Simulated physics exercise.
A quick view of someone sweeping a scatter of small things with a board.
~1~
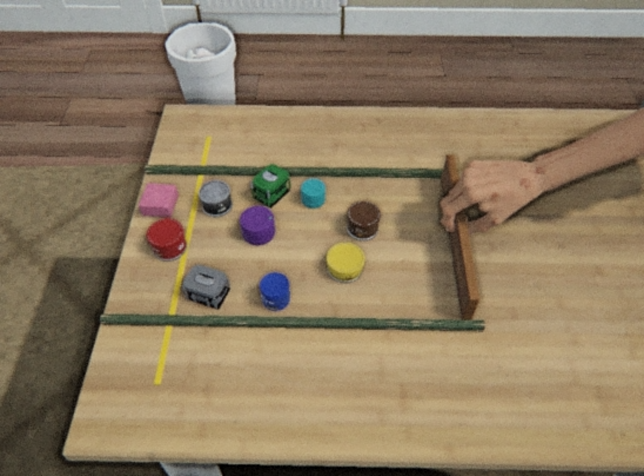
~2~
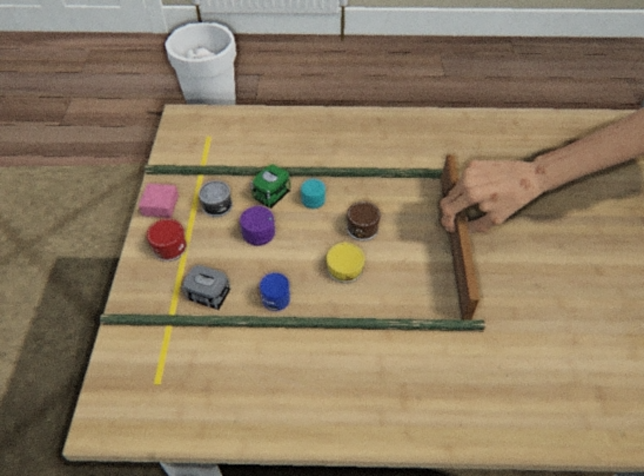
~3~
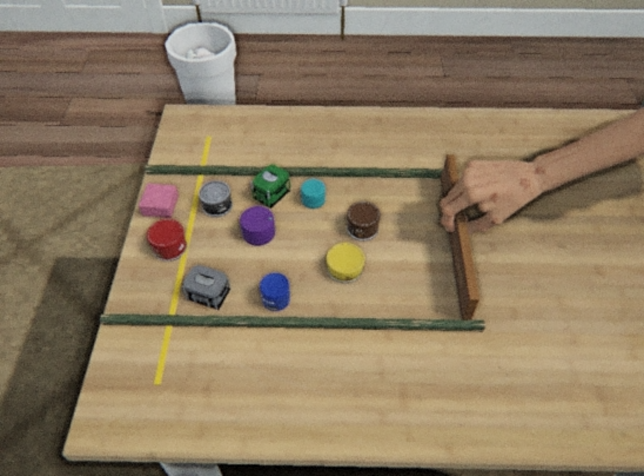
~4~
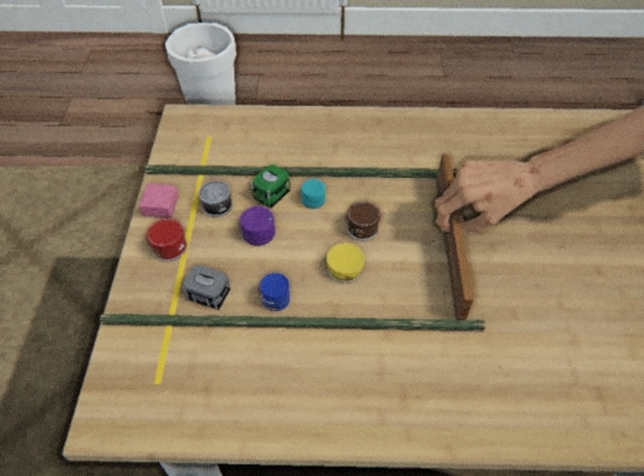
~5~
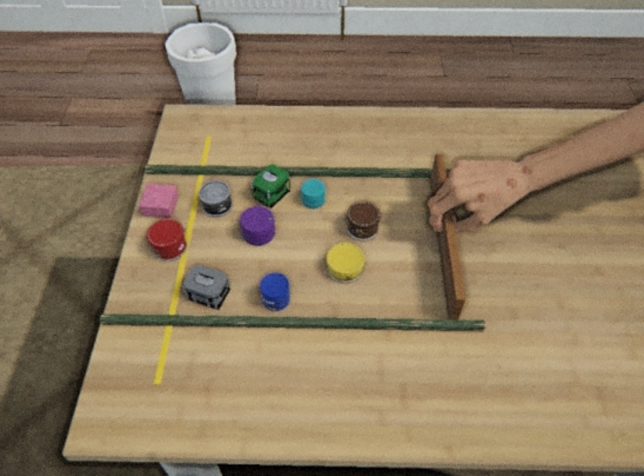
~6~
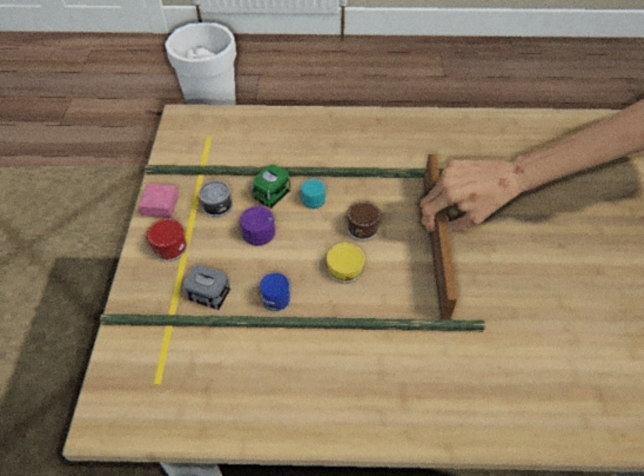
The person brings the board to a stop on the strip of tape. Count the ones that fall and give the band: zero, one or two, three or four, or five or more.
Band: One or two.
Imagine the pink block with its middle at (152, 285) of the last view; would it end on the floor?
From that start, the object then does not stay.
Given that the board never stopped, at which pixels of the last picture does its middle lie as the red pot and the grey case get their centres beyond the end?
Its middle is about (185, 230) and about (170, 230).
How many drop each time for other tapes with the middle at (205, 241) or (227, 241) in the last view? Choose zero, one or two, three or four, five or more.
Count by try - none at all; none at all.
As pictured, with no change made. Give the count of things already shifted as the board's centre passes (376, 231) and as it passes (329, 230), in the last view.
The counts are 1 and 2.
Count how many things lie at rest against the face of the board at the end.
In contact: 4.
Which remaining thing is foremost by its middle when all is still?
Answer: The red pot.
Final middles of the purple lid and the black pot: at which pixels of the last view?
The purple lid comes to rest at (146, 236), and the black pot comes to rest at (149, 205).
Early on, none off yet; pink block at rest near (159, 201); red pot at rest near (168, 240); black pot at rest near (216, 199).
Finally, the number that fall off is one or two; lost, pink block.
